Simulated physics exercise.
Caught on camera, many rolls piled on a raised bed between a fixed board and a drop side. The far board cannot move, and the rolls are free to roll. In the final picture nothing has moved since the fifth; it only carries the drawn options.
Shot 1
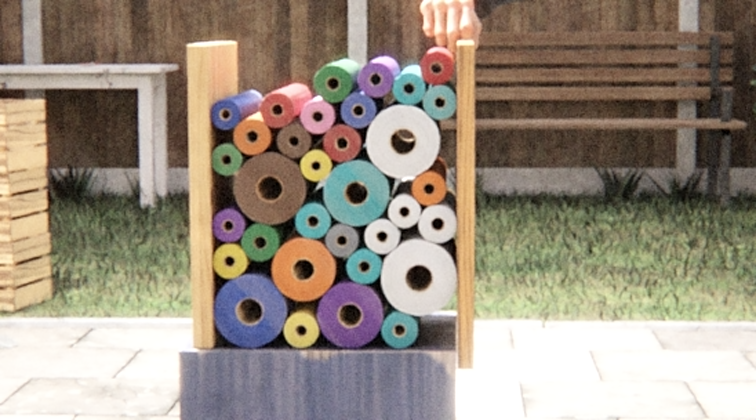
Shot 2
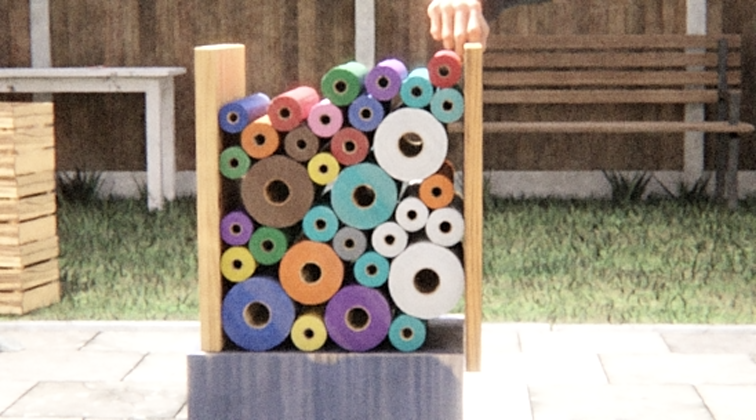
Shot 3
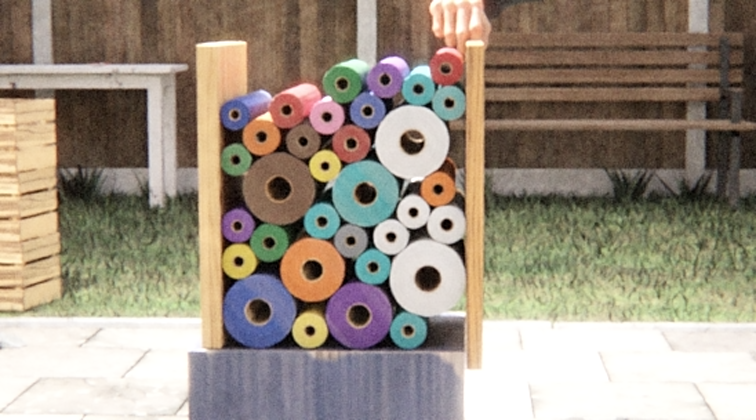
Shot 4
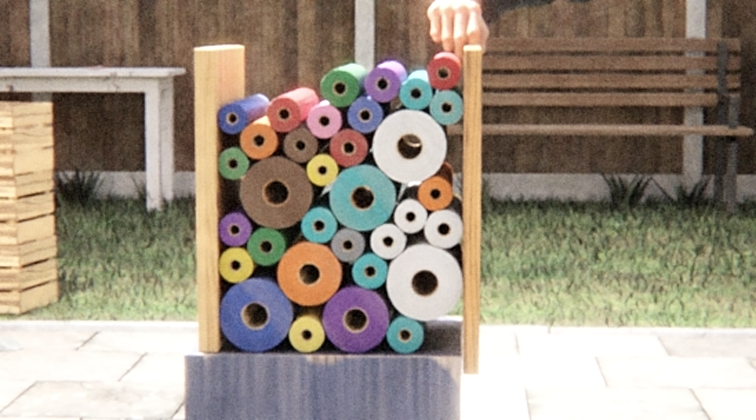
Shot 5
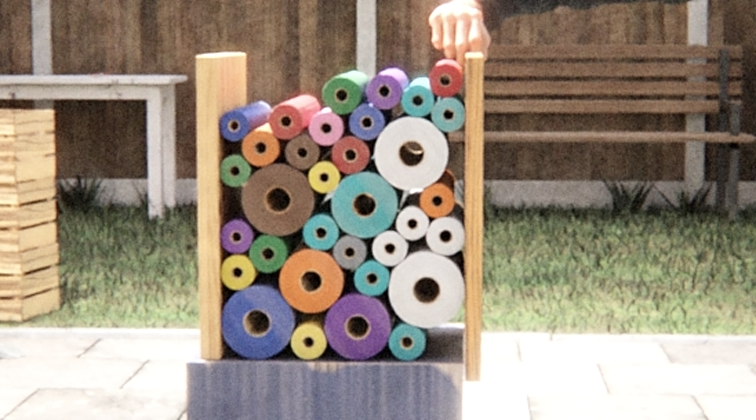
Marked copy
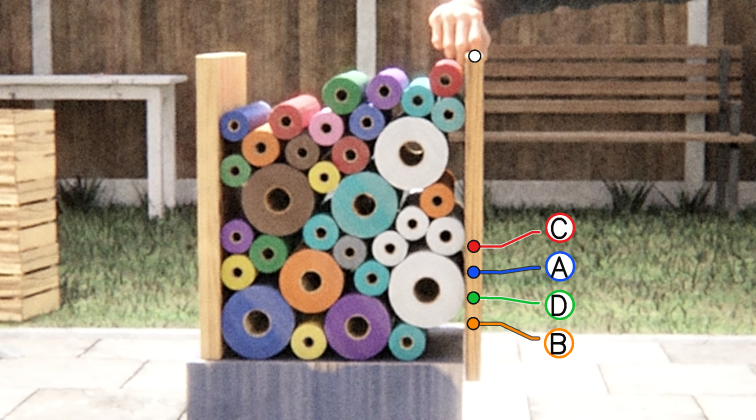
A hand rests atop the right board beside a stack of colourful rolls that stays still.
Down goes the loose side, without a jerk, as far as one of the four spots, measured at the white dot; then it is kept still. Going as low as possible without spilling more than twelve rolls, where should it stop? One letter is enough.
Lower it to B and no more.
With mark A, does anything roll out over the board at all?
Yes, at A.
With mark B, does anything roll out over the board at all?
Yes, at B.
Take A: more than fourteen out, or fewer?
It loses fewer than fourteen.
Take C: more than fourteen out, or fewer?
At C, fewer than fourteen.
On the marked copy, A at (473, 272); B at (473, 323); C at (473, 246); D at (473, 298); the white dot at (474, 56).
Following B. Soon after the start, top of the board (466, 163).
Later, top of the board (465, 279).
In the end, top of the board (465, 322), about nine out over the board.
As for the rest, A about nine out over the board; C three out over the board; D about nine out over the board.
